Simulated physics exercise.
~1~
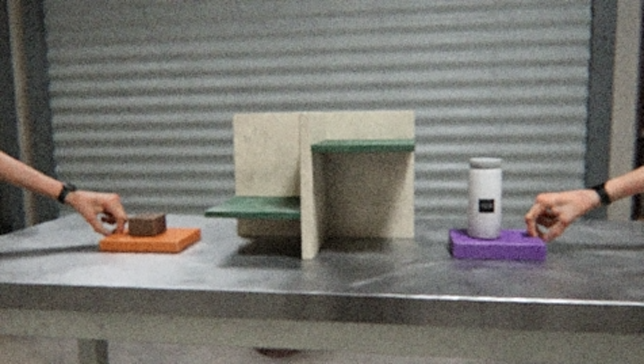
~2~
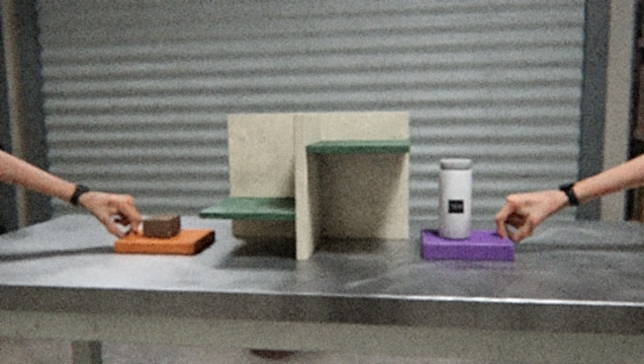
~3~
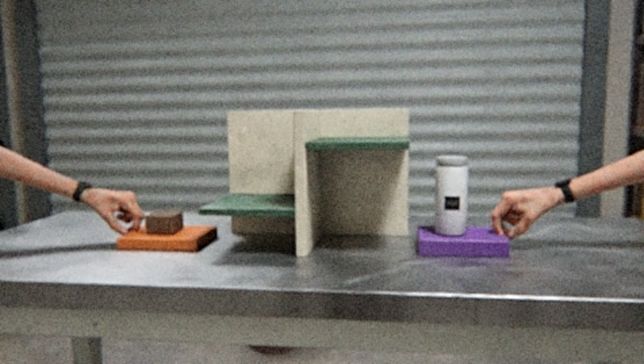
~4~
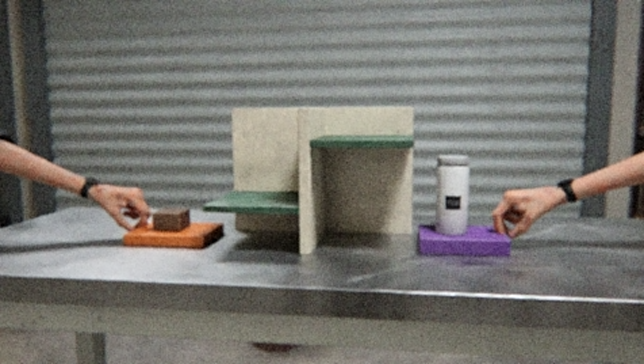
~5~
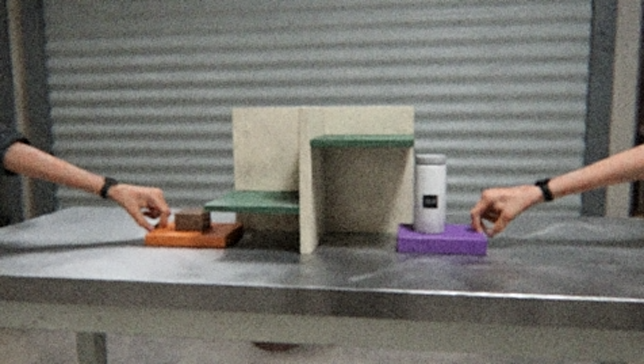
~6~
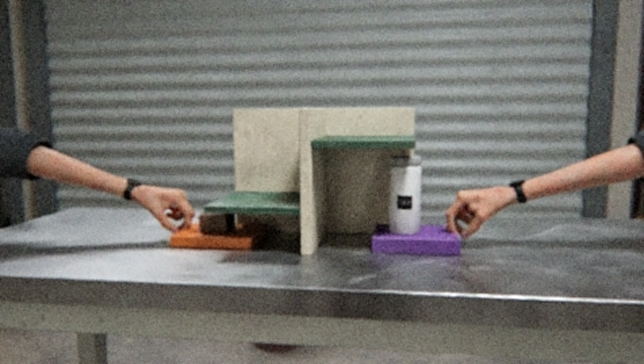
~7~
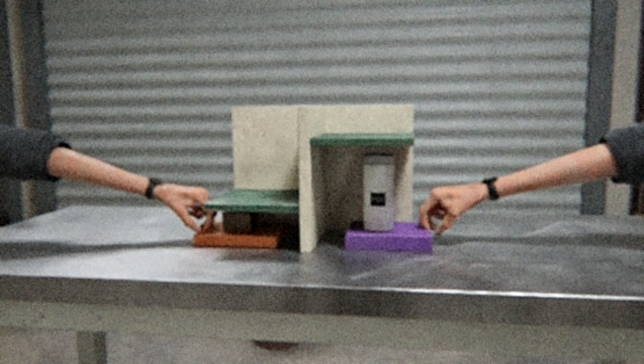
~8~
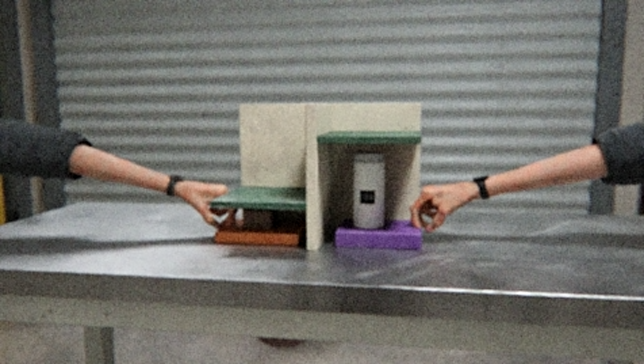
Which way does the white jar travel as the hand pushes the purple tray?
The white jar moves to the left, riding upright on the purple tray until it is under the higher green shelf.
Purple tray with a white jar and orange tray with a brown block being slid inward by hands, passing under green shelves.
